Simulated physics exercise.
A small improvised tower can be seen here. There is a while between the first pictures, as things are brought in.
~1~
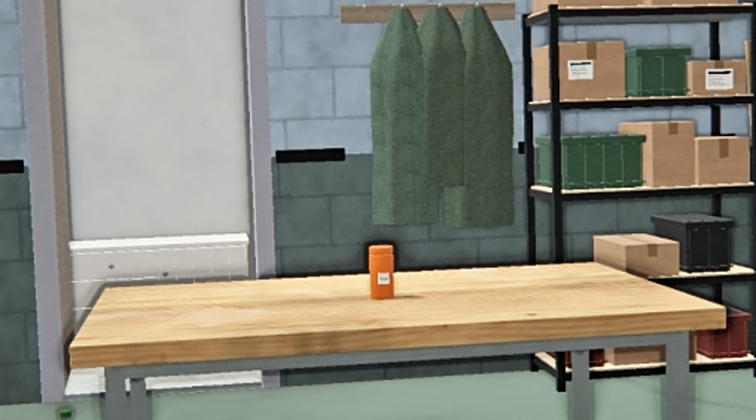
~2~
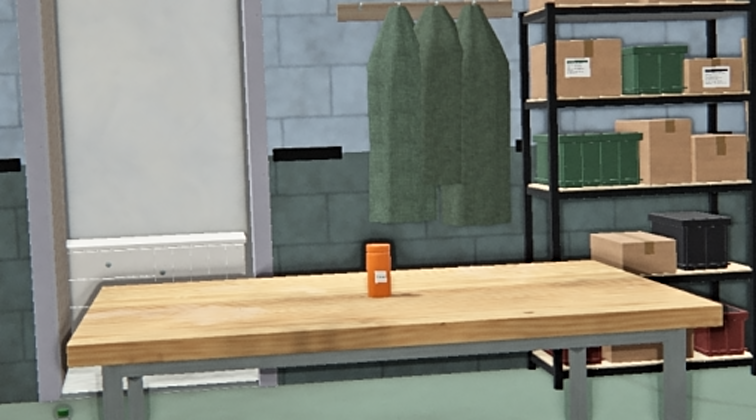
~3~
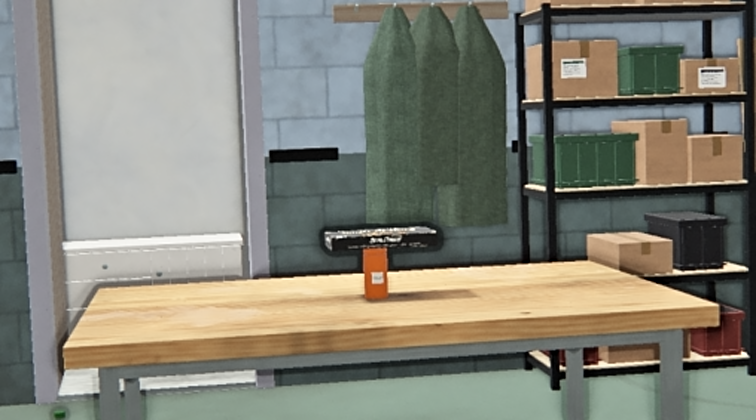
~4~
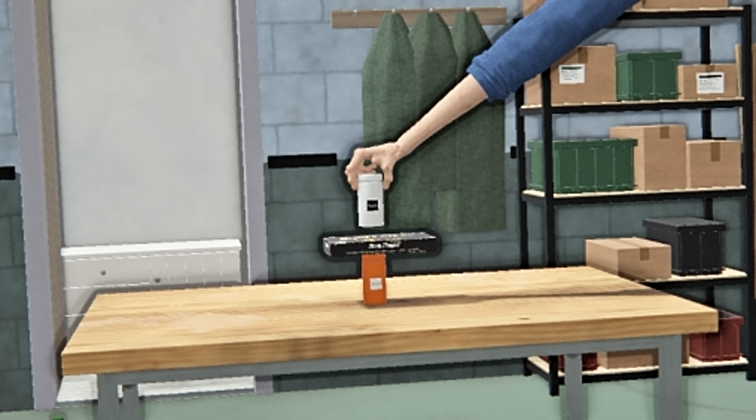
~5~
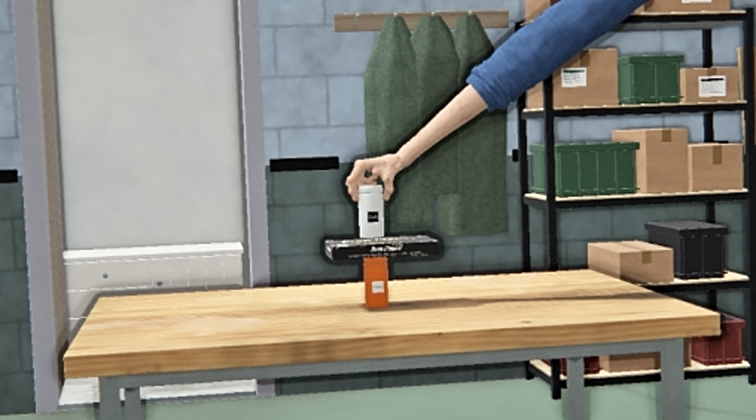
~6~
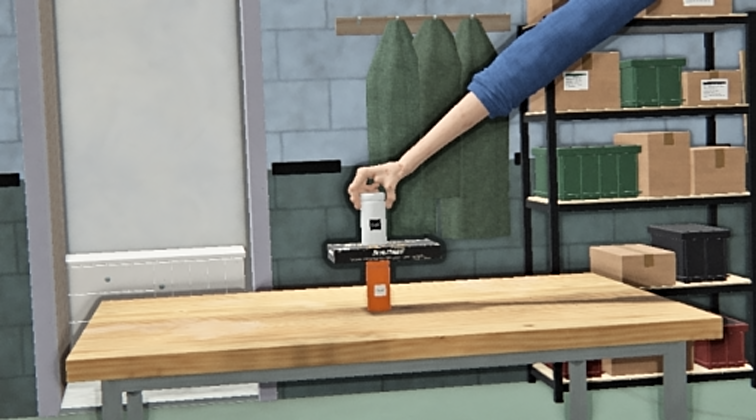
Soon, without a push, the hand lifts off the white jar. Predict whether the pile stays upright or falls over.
Ends intact.
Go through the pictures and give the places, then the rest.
In the first frame, the last thing is not in view yet; orange jar (382, 273).
In the second frame, the last thing is not in view yet; orange jar (379, 271).
In the third frame, the last thing is not in view yet; orange jar (376, 272).
The fourth frame shows coming down; white jar (371, 200); orange jar (374, 278).
The fifth frame shows coming down; white jar (371, 211); orange jar (376, 281).
The sixth frame shows set down, still held; white jar (374, 219); orange jar (378, 284).
Then, 0.20 s after the last picture, nothing has stirred.
Then, 0.50 s after the last picture, white jar resting near (374, 219).
At rest, all 3 in place. Seen from the same camera at the end, white jar near (374, 219). The stack stays up.
